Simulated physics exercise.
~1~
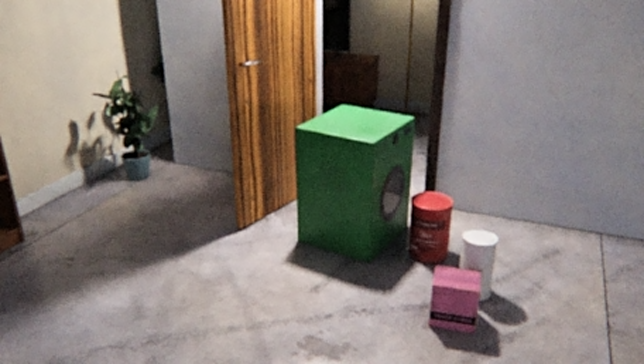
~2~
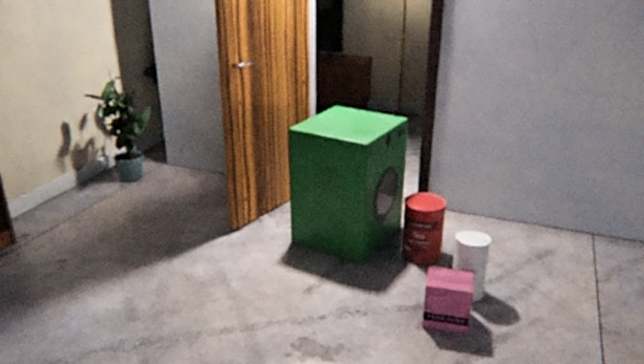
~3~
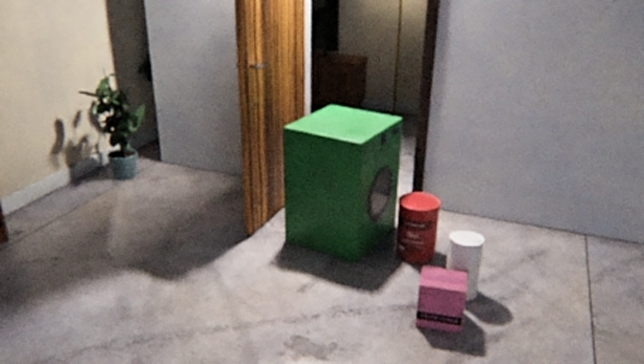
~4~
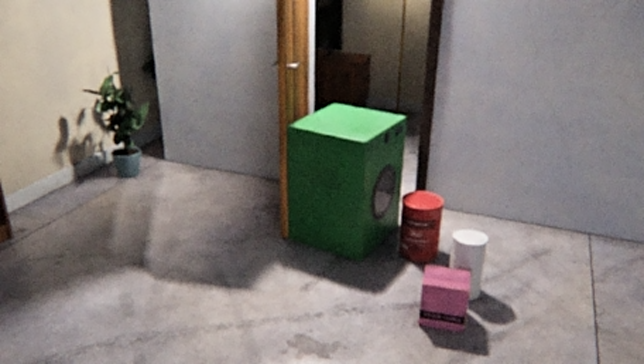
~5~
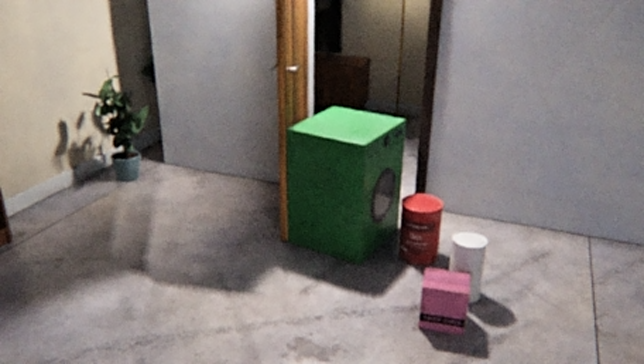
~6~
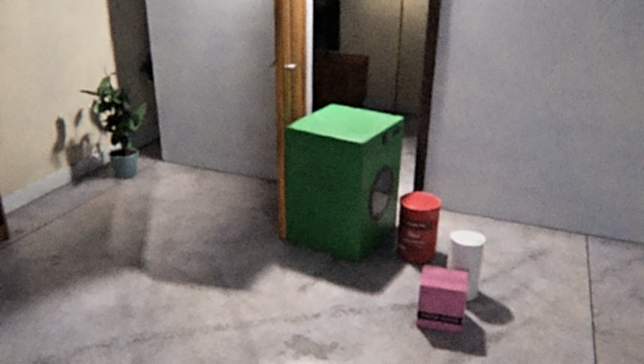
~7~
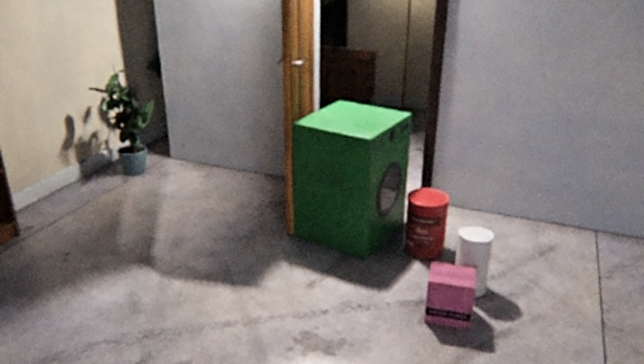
Wooden door swinging partway toward closed, then stopping still ajar behind a green appliance, with red pail, white canister and pink box unmoved.
